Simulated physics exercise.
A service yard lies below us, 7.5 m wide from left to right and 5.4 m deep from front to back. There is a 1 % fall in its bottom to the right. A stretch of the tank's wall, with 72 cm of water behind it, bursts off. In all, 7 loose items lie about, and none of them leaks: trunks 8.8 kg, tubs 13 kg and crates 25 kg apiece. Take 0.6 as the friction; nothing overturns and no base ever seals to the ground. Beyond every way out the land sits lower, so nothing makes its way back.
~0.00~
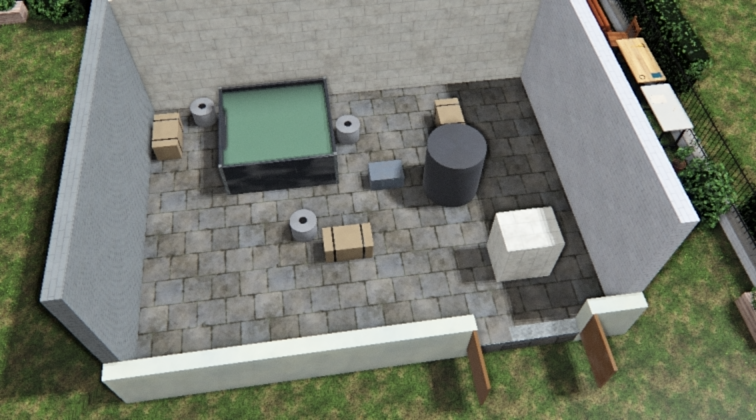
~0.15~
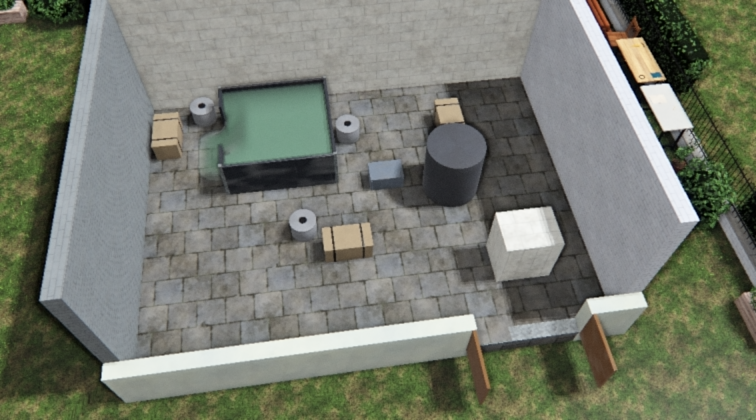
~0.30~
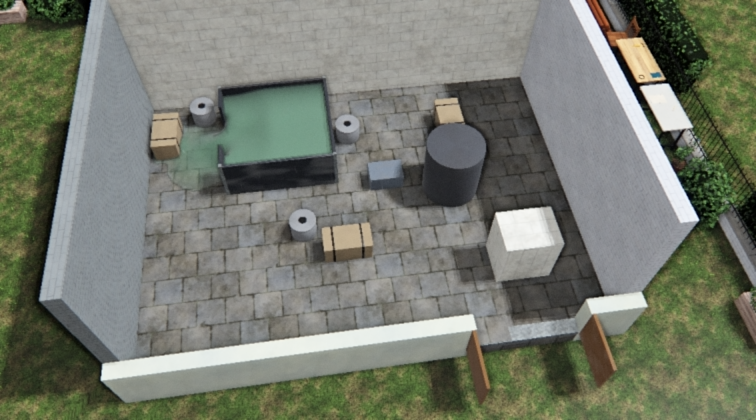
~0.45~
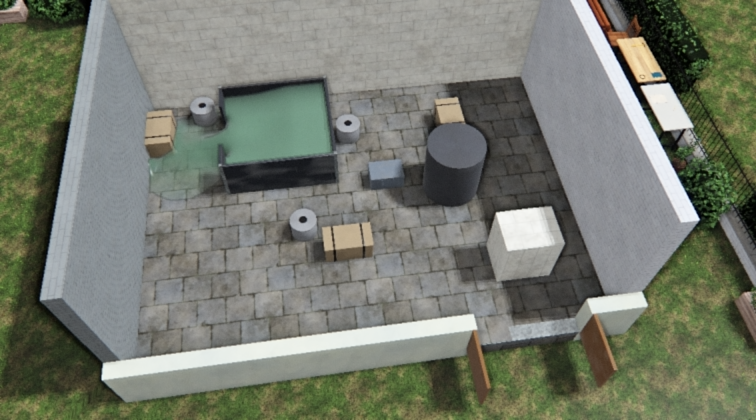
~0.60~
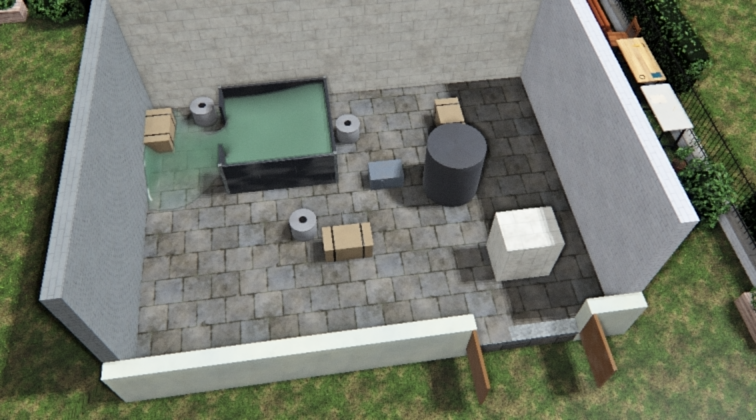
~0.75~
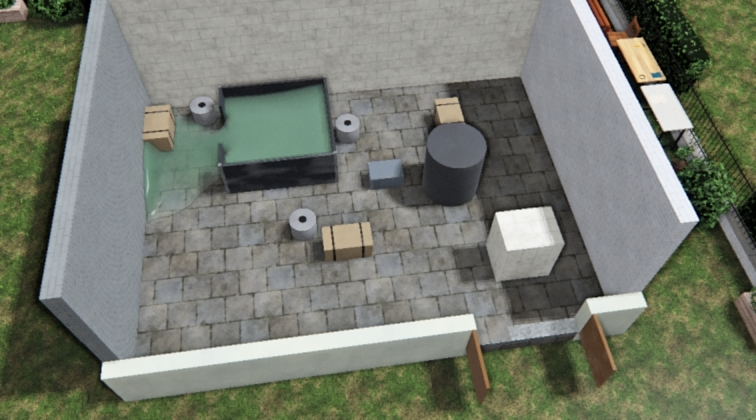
Green water pours from the tank's left side, spreads to the wall and nudges a crate.
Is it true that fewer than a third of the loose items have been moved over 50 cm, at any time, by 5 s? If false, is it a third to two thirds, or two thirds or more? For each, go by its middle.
False, a third to two thirds.
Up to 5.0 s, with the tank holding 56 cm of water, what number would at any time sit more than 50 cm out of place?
You'd get 2 in that case.
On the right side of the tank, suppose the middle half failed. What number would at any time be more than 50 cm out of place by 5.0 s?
Result: 2 of them.
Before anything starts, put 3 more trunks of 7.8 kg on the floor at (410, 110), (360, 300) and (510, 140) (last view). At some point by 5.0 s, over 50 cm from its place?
Outcome: Breaks the threshold first, breaks the threshold next, stays within last.
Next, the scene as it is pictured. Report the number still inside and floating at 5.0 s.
By my count, 2.
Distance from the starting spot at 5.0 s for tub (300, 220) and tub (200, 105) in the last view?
0 cm, then 80 cm.
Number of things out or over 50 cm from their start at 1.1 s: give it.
Count: 0.
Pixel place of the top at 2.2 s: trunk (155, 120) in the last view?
It would be close to (198, 94) by then.
After 1.1 s 0 of 7 are over 50 cm from their spots; 1 afloat.
After 2.2 s 1 of 7 are over 50 cm from their spots; 2 afloat.
After 3.5 s 1 of 7 are over 50 cm from their spots; 2 afloat.
After 5.0 s 3 of 7 are over 50 cm from their spots, and 3 have been at some point; 2 afloat.
